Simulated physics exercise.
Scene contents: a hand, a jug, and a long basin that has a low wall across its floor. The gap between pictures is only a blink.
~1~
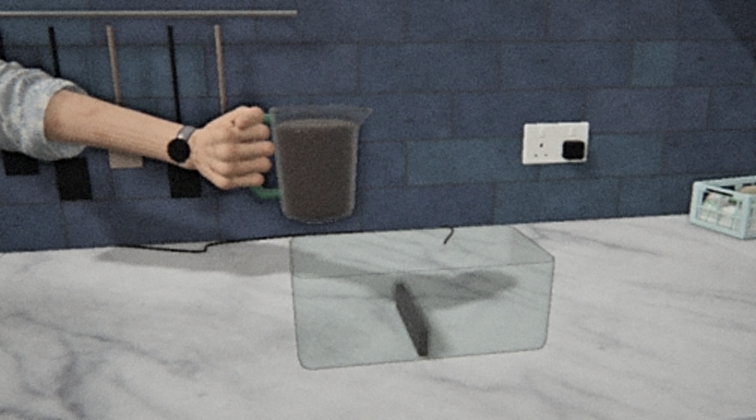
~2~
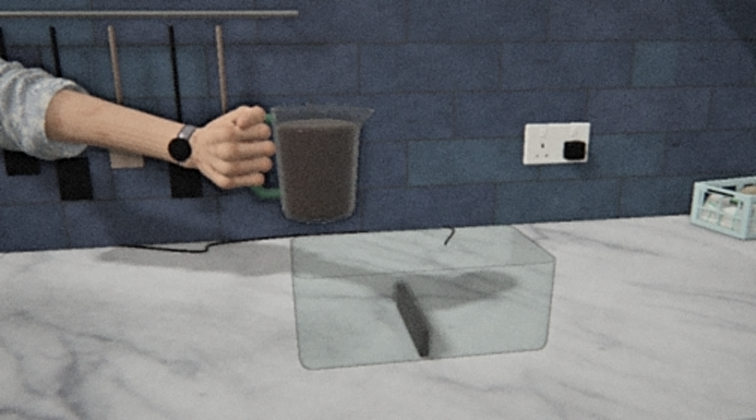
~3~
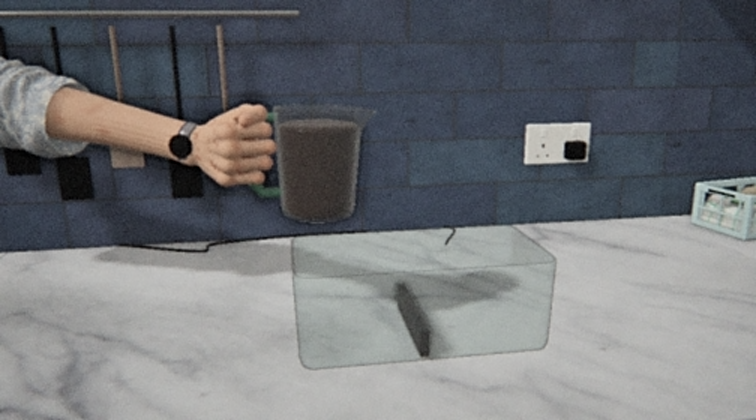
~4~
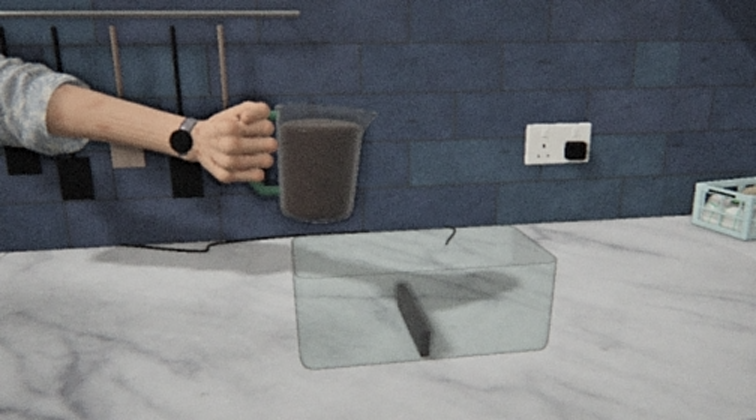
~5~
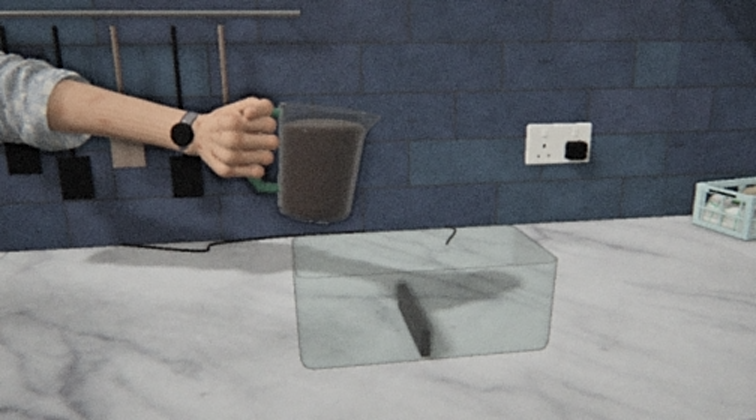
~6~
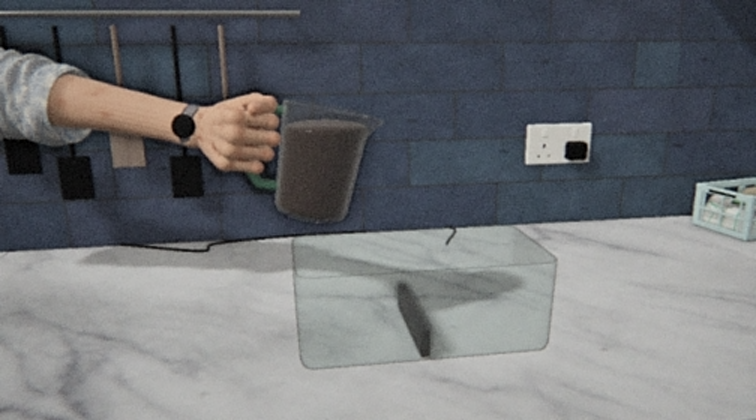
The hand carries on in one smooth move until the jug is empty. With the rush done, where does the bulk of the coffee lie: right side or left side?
More to the right.
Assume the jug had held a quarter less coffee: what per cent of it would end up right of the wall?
It comes to around 65 percent.
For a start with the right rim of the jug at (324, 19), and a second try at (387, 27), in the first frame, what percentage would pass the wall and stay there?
It would come to near 40 per cent, and then near 90 per cent.
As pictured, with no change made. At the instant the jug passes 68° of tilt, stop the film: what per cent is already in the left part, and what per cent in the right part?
Left side around 0 per cent; right side around 5 per cent.
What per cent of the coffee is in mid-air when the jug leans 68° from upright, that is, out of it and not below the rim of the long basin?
Share in flight: Approx. 15 %.
A moment on, the tilt is 68° and 79 per cent is still to pour, 0 is left of the wall and 7 right of it.
Next, the tilt is 106° and 20 per cent is still to pour, 9 is left of the wall and 59 right of it.
Then the tilt is 116° and 0 per cent is still to pour, 26 is left of the wall and 74 right of it.
Later the tilt is 116° and 0 per cent is still to pour, 26 is left of the wall and 74 right of it.
In the end 26 per cent lies left of the wall, 74 right of it and 1 outside.
